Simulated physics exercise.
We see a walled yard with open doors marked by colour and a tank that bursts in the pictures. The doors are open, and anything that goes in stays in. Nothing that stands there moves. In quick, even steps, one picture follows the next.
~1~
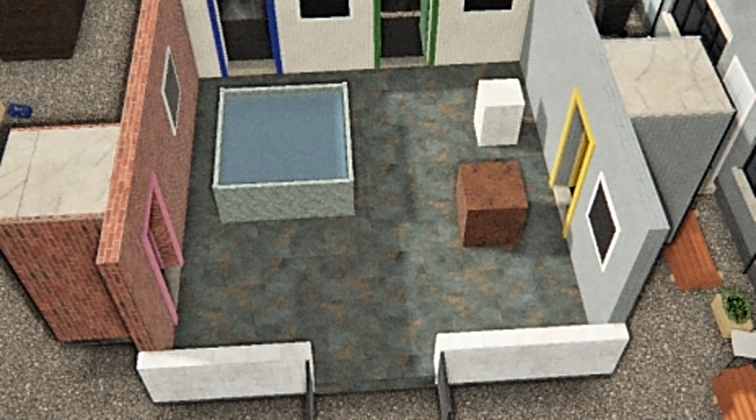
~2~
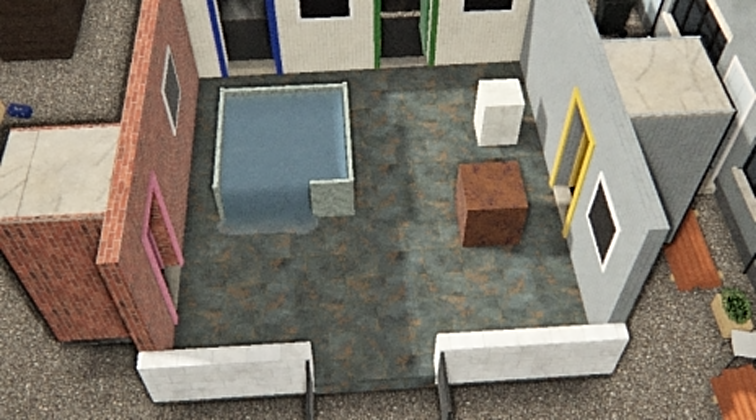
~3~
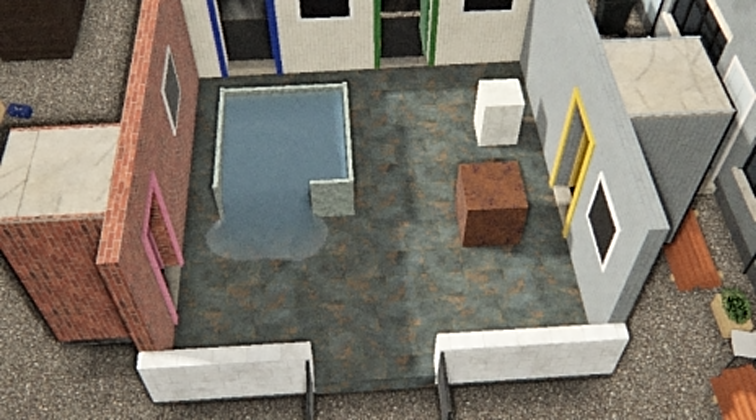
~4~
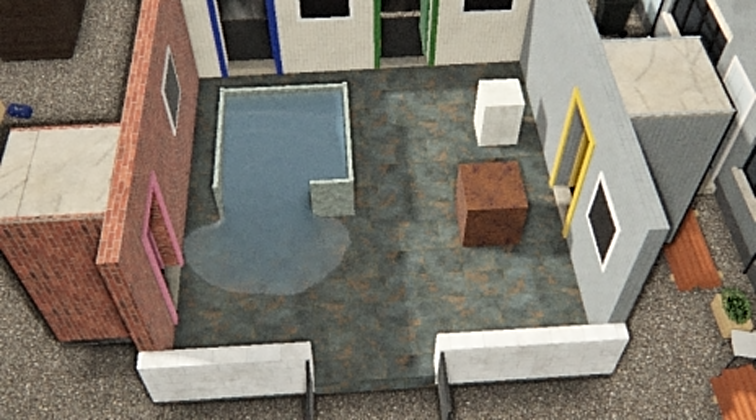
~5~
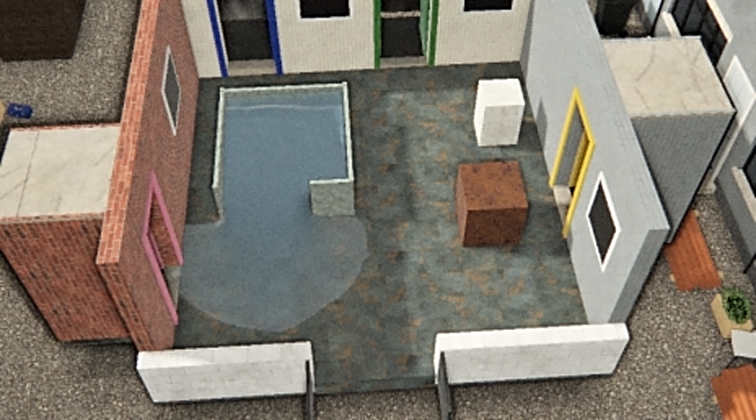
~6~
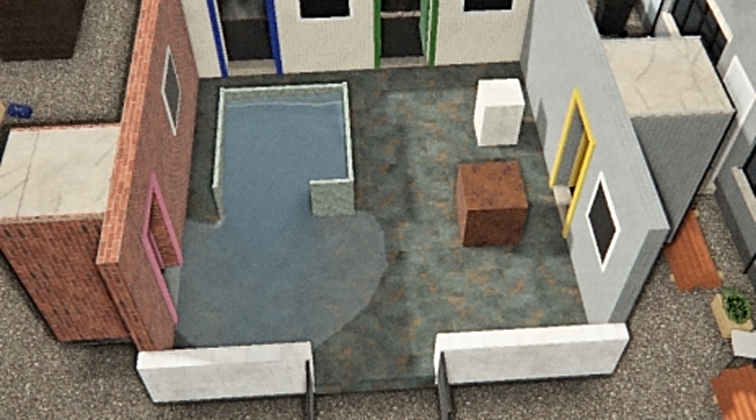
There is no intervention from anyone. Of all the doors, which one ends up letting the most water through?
That would be the pink door.
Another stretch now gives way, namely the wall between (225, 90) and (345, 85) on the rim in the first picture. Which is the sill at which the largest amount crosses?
The blue one.
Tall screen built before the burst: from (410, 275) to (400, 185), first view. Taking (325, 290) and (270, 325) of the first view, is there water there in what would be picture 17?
Going in order, the first is swamped and the second is swamped.
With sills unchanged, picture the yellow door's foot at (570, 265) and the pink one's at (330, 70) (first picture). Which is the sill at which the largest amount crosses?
The yellow one, I'd say.
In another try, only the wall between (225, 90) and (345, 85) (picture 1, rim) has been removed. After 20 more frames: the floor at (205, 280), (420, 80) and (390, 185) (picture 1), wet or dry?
In sequence the three spots come out wetted, then wetted, then still bare.
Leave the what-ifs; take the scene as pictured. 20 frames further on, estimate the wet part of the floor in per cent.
Close to 40 %.
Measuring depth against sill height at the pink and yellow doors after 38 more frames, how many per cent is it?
Readings, in sequence: 380 percent and 80 percent.
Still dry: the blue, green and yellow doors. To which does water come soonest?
Note: First reached is the door marked yellow.
A moment on, water covers 30 % of the floor; green door not reached, yellow door not reached, pink door some in, blue door not reached.
Next, water covers 30 % of the floor; green door not reached, yellow door not reached, pink door a lot in, blue door not reached.
Then, water covers 40 % of the floor; green door not reached, yellow door not reached, pink door a lot in, blue door not reached.
Later, water covers 60 % of the floor; green door not reached, yellow door wet at the sill, nothing in, pink door a lot in, blue door not reached.
In the end, water covers 90 % of the floor; green door wet at the sill, nothing in, yellow door wet at the sill, nothing in, pink door a lot in, blue door wet at the sill, nothing in; the pink door has let in the most.
